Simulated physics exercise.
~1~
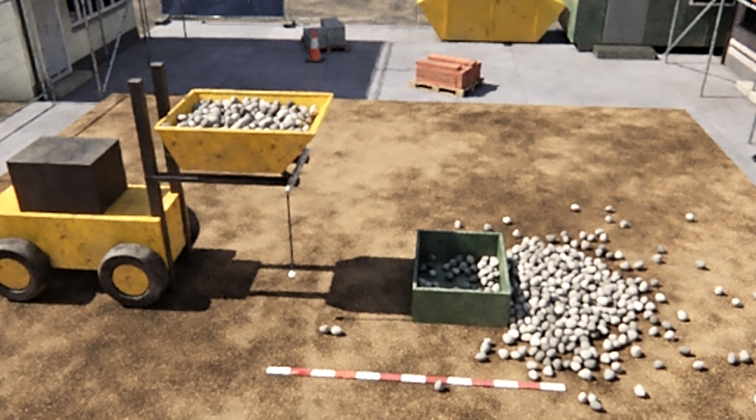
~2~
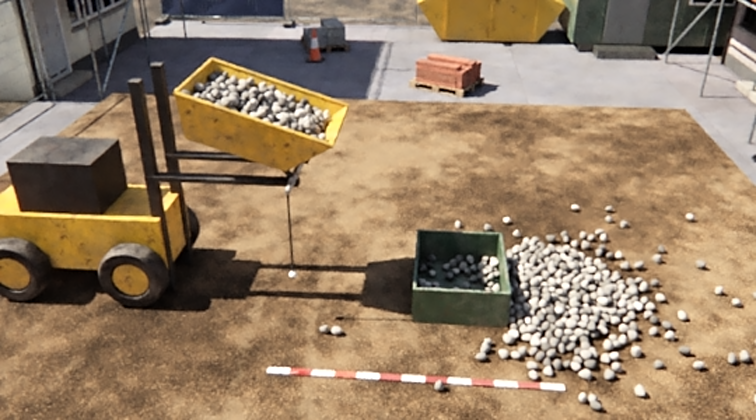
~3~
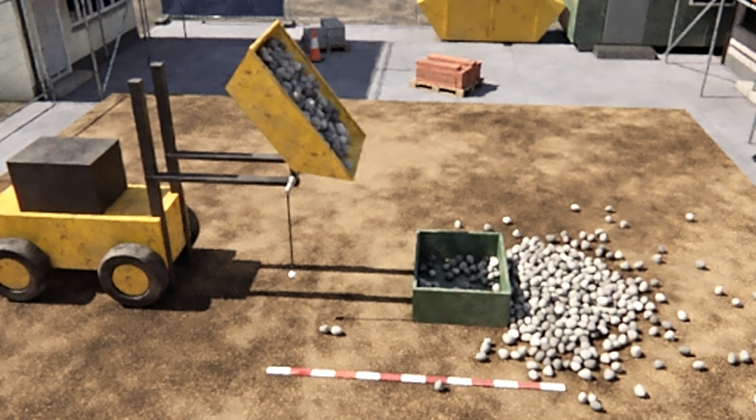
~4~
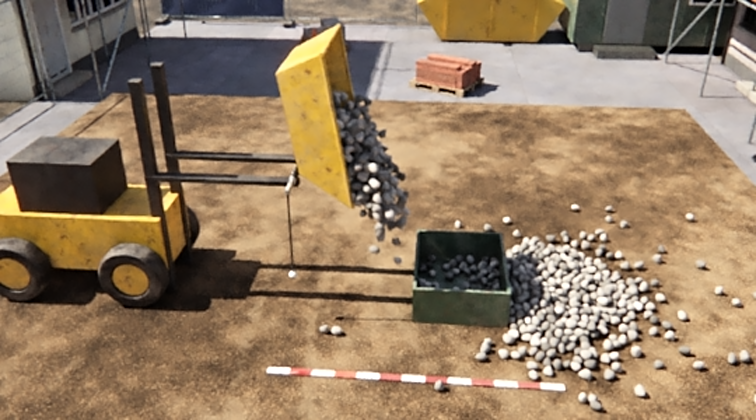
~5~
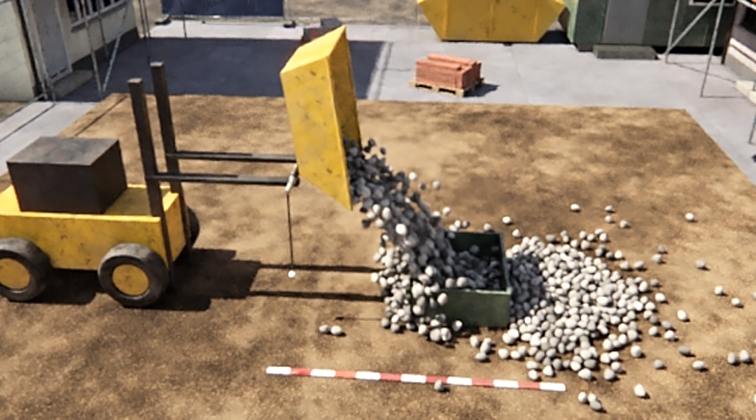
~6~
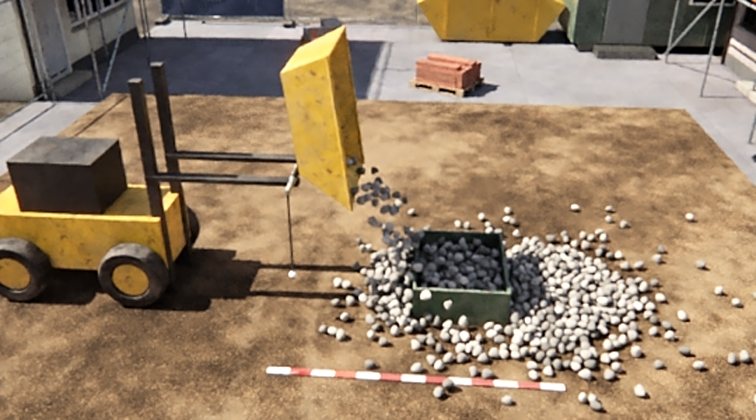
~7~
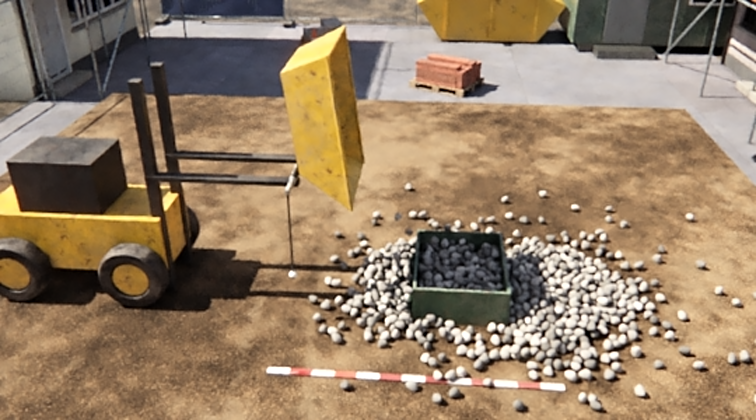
Yellow forklift tipping its skip of grey stones over a green bin, filling it while many spill around, skip ending empty.
